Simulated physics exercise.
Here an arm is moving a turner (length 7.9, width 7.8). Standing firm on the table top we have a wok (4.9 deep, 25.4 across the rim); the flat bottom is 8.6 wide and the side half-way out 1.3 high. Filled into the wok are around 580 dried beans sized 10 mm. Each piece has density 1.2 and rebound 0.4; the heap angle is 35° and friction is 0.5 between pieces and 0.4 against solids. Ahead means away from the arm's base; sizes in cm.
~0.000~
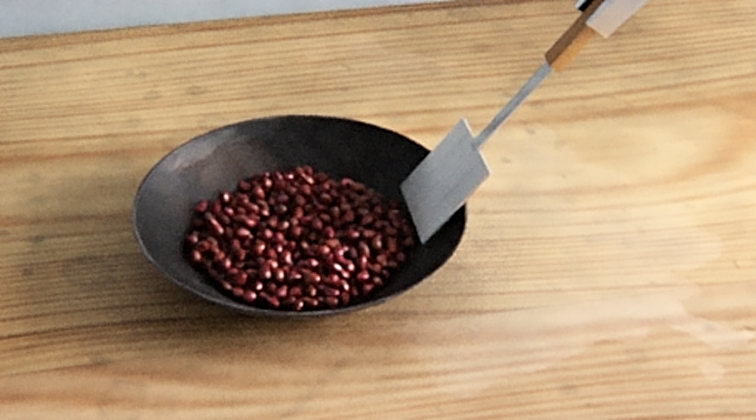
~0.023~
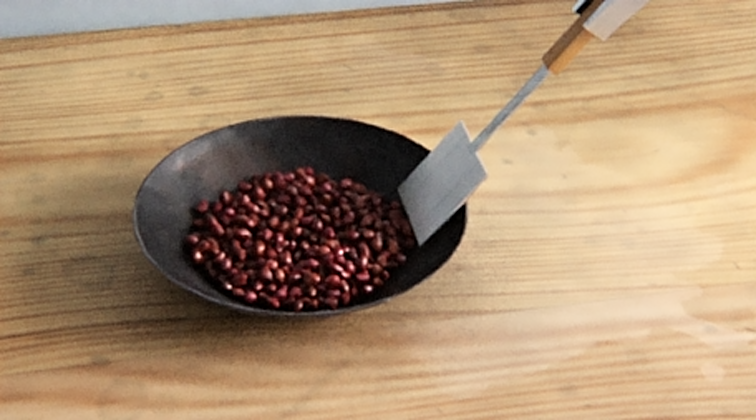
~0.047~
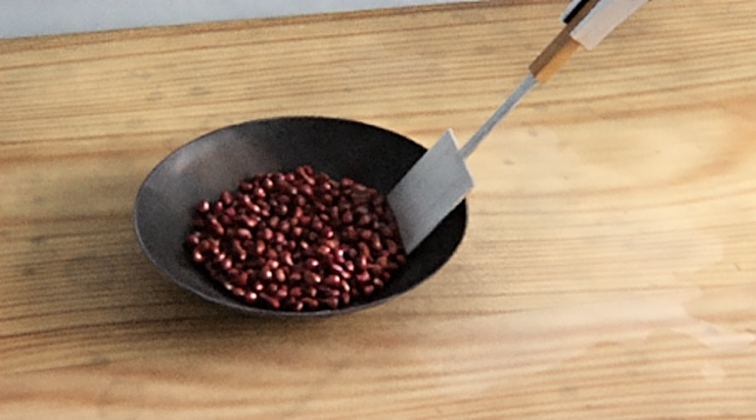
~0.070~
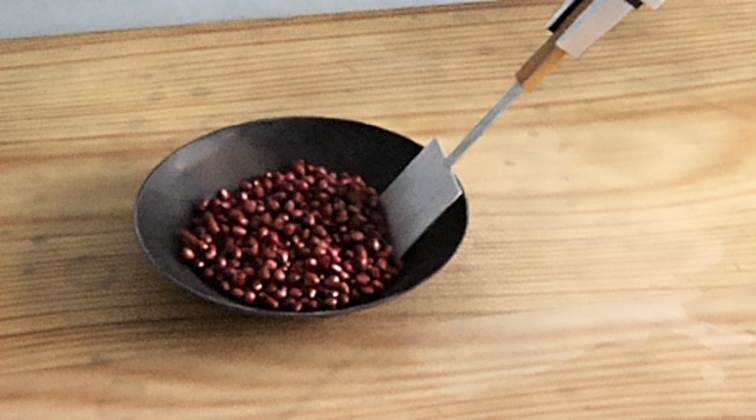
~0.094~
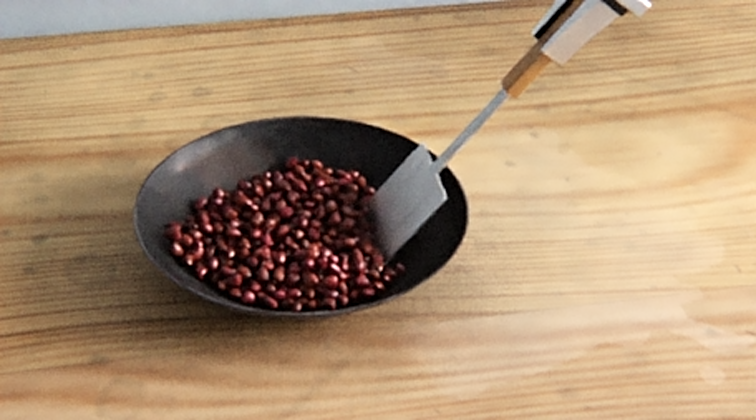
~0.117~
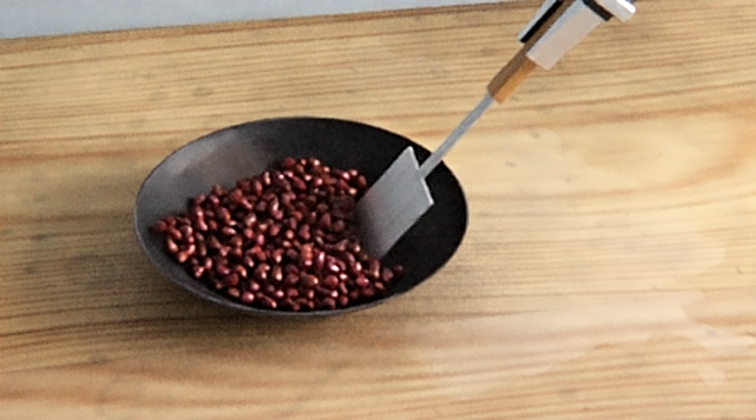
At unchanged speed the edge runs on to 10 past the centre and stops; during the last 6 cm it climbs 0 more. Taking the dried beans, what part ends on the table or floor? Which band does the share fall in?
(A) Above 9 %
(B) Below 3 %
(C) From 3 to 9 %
Answer: A.
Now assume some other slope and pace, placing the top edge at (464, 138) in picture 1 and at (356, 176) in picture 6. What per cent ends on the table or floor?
Around 50 per cent finishes on the table or floor.
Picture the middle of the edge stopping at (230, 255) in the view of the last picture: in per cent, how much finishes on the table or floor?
10 %, roughly.
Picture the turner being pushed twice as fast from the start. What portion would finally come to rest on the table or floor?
Estimate: Near 50 %.
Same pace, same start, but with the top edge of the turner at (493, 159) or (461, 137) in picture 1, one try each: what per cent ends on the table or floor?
First try roughly 40 percent, second try roughly 45 percent.
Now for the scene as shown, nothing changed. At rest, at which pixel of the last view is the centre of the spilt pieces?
Near pixel (75, 273).
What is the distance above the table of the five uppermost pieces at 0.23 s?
Height: Approx. 6 cm.
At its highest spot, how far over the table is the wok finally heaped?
Close to 6.5 centimetres high.
By 0.23 s, sloping 51°, highest piece 6 above the table; 581 in the wok, 1 on the blade or in flight.
By 0.35 s, sloping 51°, highest piece 7 above the table; 549 in the wok, 7 on the table or floor, 26 on the blade or in flight.
By 0.60 s, sloping 51°, highest piece 7 above the table; 356 in the wok, 221 on the table or floor, 5 on the blade or in flight.
By 1.65 s, sloping 51°, highest piece 7 above the table; 355 in the wok, 227 on the table or floor.
Final count, 355 in the wok, 227 on the table or floor. That is 39 % on the table or floor.
